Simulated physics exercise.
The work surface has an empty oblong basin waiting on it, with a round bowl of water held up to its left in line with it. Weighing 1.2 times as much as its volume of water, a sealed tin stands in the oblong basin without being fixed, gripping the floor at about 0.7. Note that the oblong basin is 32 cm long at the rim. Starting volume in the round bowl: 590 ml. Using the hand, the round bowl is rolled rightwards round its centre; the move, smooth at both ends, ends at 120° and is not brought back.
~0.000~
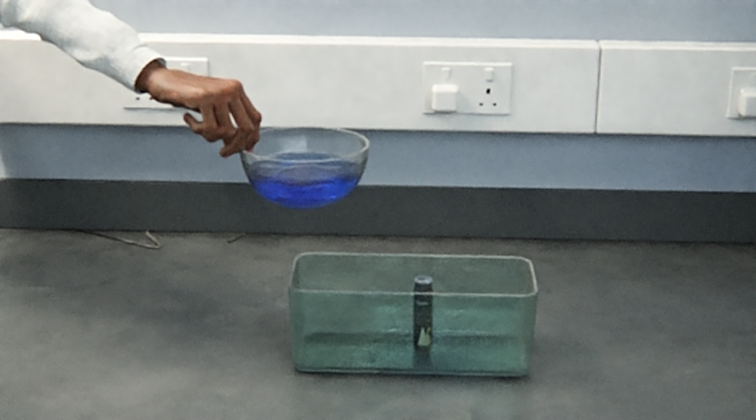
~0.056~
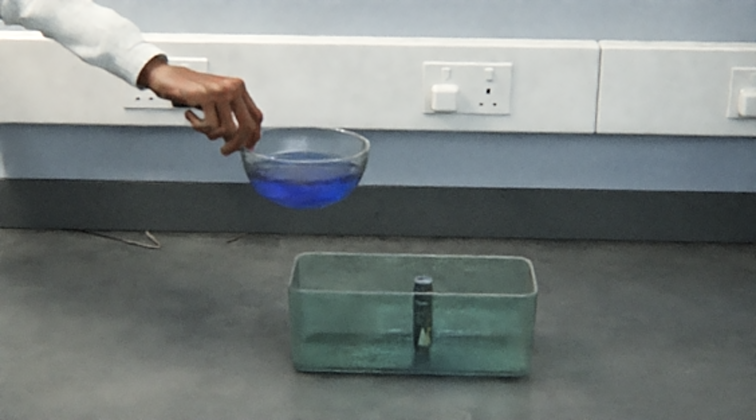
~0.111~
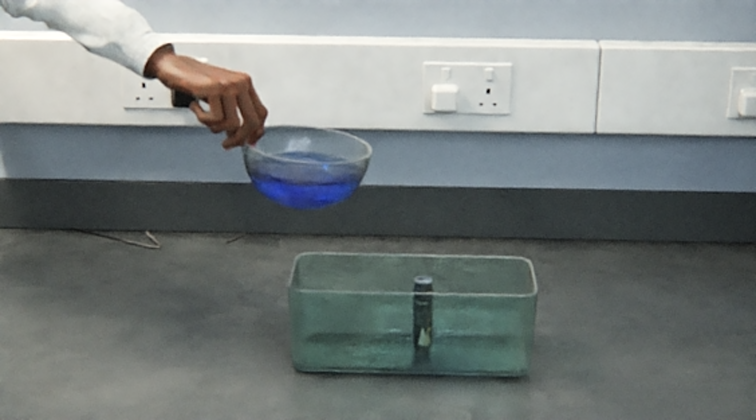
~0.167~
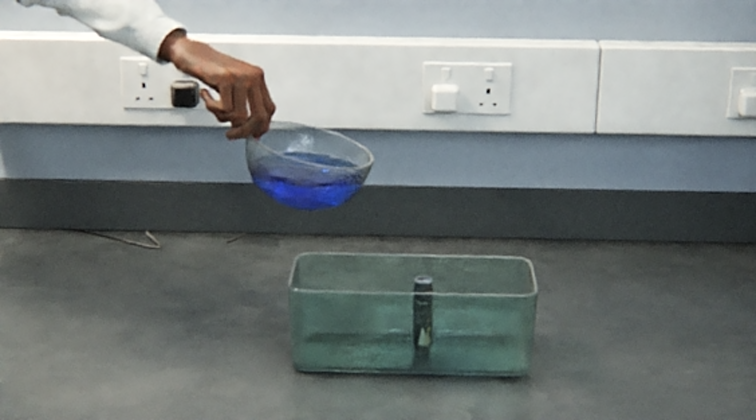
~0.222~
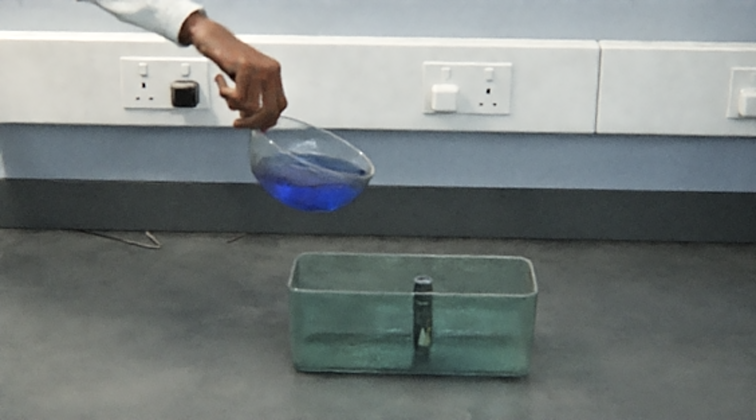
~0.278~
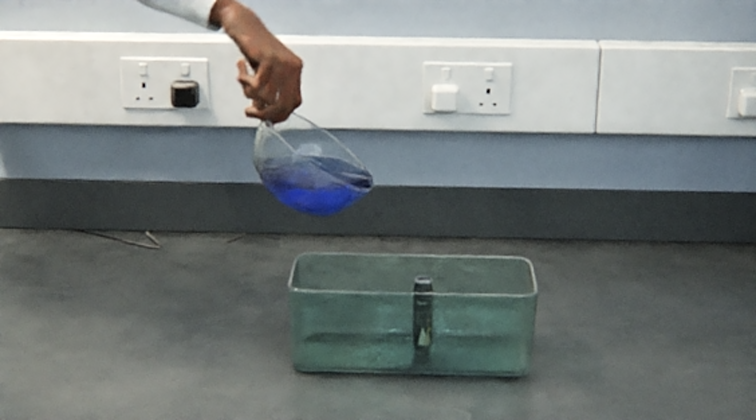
A hand tilting a round glass bowl of blue water steadily rightwards above an oblong glass basin with a dark tin inside.
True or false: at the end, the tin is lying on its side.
True.
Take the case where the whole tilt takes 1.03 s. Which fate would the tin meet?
Result: Tin upright.
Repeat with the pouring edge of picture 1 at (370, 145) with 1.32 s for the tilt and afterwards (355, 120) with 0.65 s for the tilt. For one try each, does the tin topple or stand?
The tin stays vertical the first time and overturns the second time.
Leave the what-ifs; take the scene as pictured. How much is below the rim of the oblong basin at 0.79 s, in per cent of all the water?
About 98 %.
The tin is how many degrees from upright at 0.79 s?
I'd put it at close to 15 degrees off upright.
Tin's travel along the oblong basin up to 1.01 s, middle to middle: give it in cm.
Around 5 cm.
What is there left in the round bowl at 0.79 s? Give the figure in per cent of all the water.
Close to 0 percent of the whole amount.
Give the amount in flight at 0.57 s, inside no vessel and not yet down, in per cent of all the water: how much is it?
Roughly 30 percent.
By 0.57 s the tilt is 103° and 9 per cent is still to pour; the tin stands where it began.
By 0.79 s the tilt is 120° and 0 per cent is still to pour; the tin leans 15°.
By 1.01 s the tilt is 120° and 0 per cent is still to pour; the tin leans 45°.
By 1.26 s the tilt is 120° and 0 per cent is still to pour; the tin lies on its side.
At rest the tin lies on its side.
